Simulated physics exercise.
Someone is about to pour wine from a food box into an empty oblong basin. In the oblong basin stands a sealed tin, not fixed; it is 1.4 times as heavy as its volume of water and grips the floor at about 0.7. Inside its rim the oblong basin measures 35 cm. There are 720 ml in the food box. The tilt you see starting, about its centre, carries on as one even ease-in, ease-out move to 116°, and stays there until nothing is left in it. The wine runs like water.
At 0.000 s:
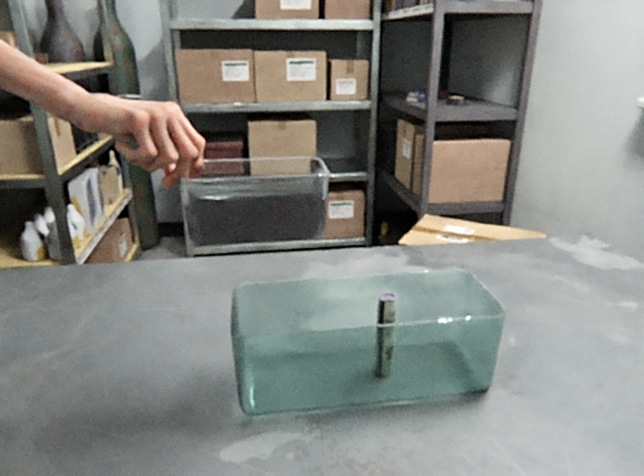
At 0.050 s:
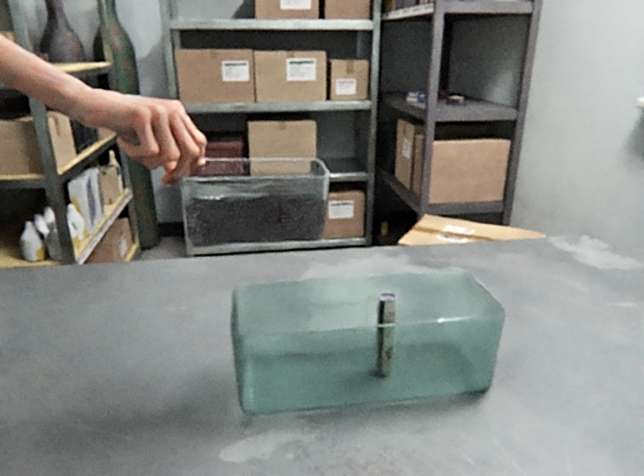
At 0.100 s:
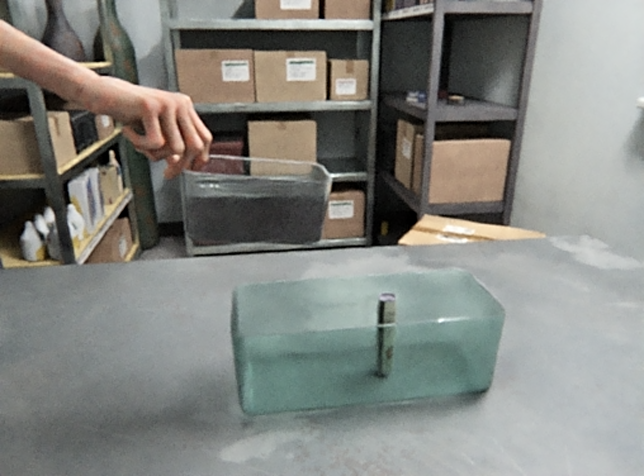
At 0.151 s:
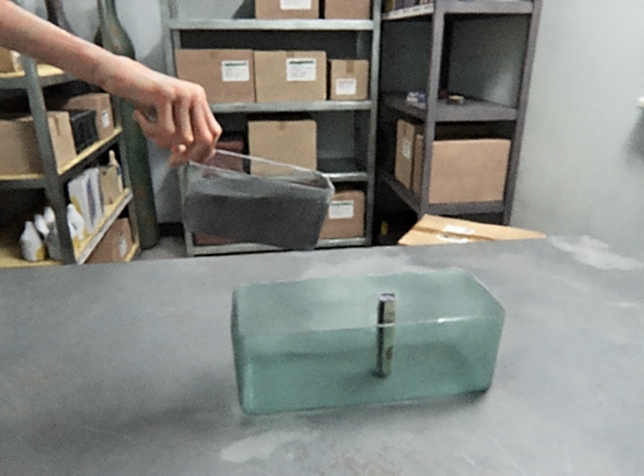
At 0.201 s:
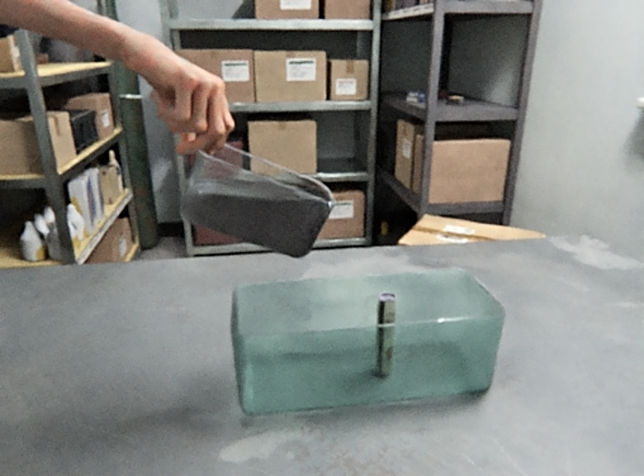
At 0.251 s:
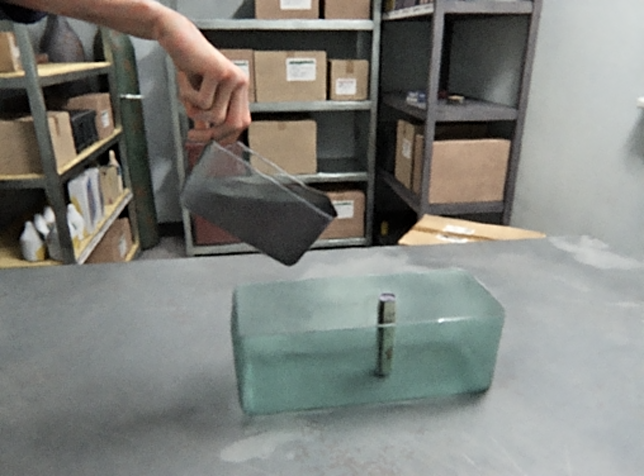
A pale green, glassy oblong basin stands on a grey tabletop in a storeroom, seen from slightly above by a still camera, with a small upright tin visible at it, right of centre. Behind, metal shelves hold brown cardboard boxes, and a bare hand at upper left grips a clear box of dark liquid. The hand lifts the box's left side, tilting it increasingly steeply down to the right.
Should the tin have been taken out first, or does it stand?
The tin goes over.
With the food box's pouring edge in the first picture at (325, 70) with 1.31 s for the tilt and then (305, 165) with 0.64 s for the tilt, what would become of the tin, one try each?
First it remains upright; then it remains upright.
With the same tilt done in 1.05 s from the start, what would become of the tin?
Then it keeps standing.
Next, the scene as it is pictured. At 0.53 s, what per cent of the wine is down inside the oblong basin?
Near 50 in a hundred.
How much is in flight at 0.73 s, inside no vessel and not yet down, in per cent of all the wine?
About 3 per cent.
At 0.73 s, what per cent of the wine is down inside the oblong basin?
About 96 per cent.
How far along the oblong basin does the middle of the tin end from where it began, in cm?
About 7.5 cm.
After 0.53 s the tilt is 103° and 13 per cent is still to pour; the tin stands where it began.
After 0.73 s the tilt is 116° and 1 per cent is still to pour; the tin leans 5°.
After 0.94 s the tilt is 116° and 0 per cent is still to pour; the tin leans 12°.
After 1.17 s the tilt is 116° and 0 per cent is still to pour; the tin leans 57°.
In the end the tin lies on its side.
